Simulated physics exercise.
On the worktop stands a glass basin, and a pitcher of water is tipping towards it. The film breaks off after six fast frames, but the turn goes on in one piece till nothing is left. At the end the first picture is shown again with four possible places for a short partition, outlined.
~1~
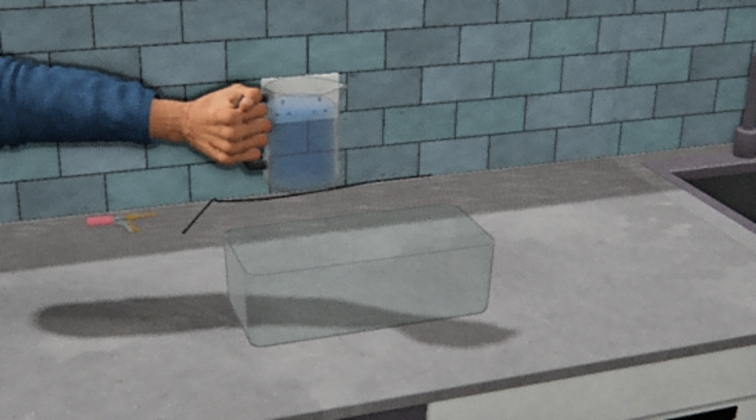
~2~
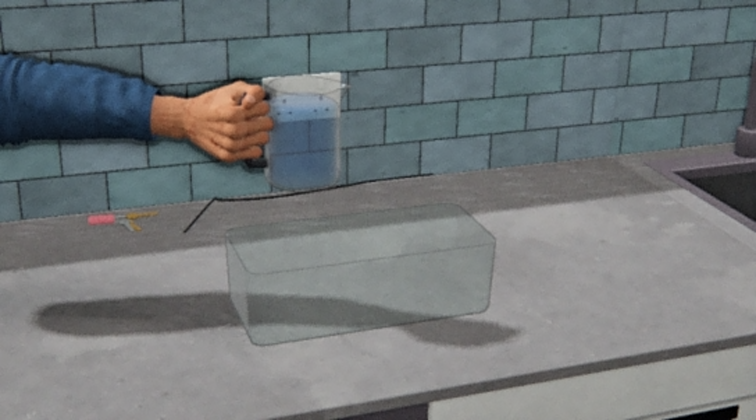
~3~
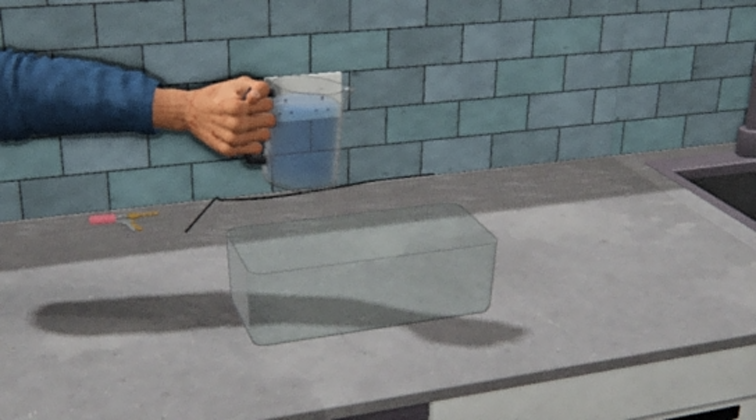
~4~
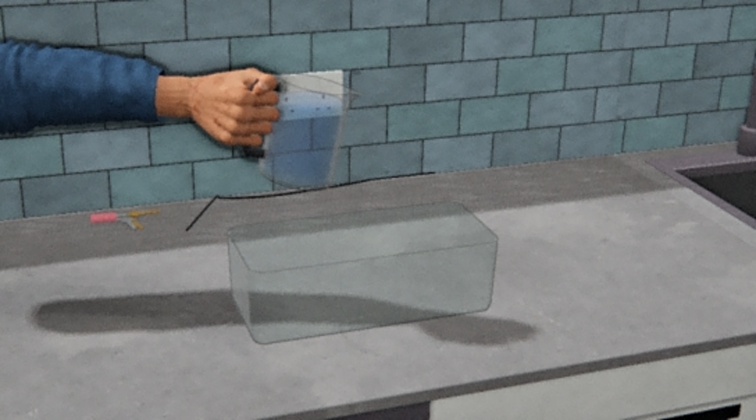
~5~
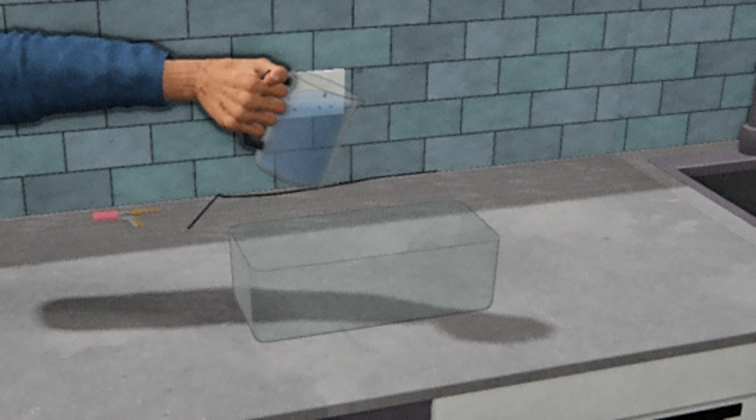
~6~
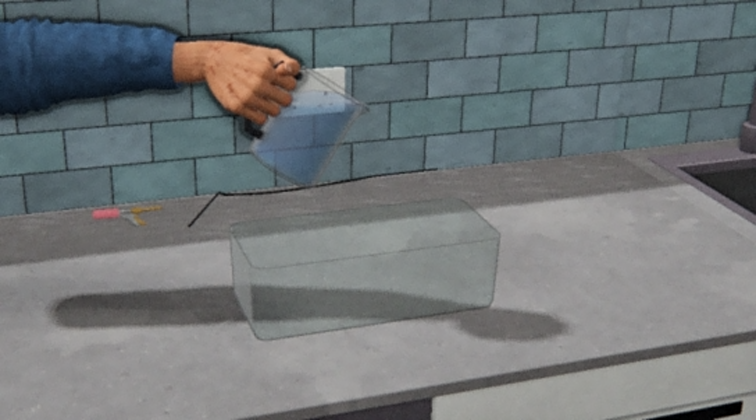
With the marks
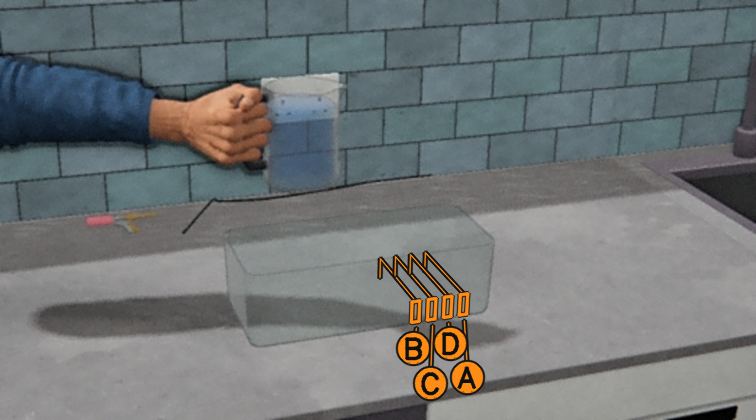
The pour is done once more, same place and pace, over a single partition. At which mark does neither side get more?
The best position is B.
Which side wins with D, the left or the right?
More ends on the left.
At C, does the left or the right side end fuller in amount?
More ends on the left.
On the marked copy, A at (464, 320); B at (416, 328); C at (432, 325); D at (448, 323).
For position A, about 87 % ends left of the wall and 9 % right of it; 3 % is lost outside.
For position B, about 49 % ends left of the wall and 50 % right of it.
For position C, about 81 % ends left of the wall and 13 % right of it; 6 % is lost outside.
For position D, about 86 % ends left of the wall and 9 % right of it; 6 % is lost outside.
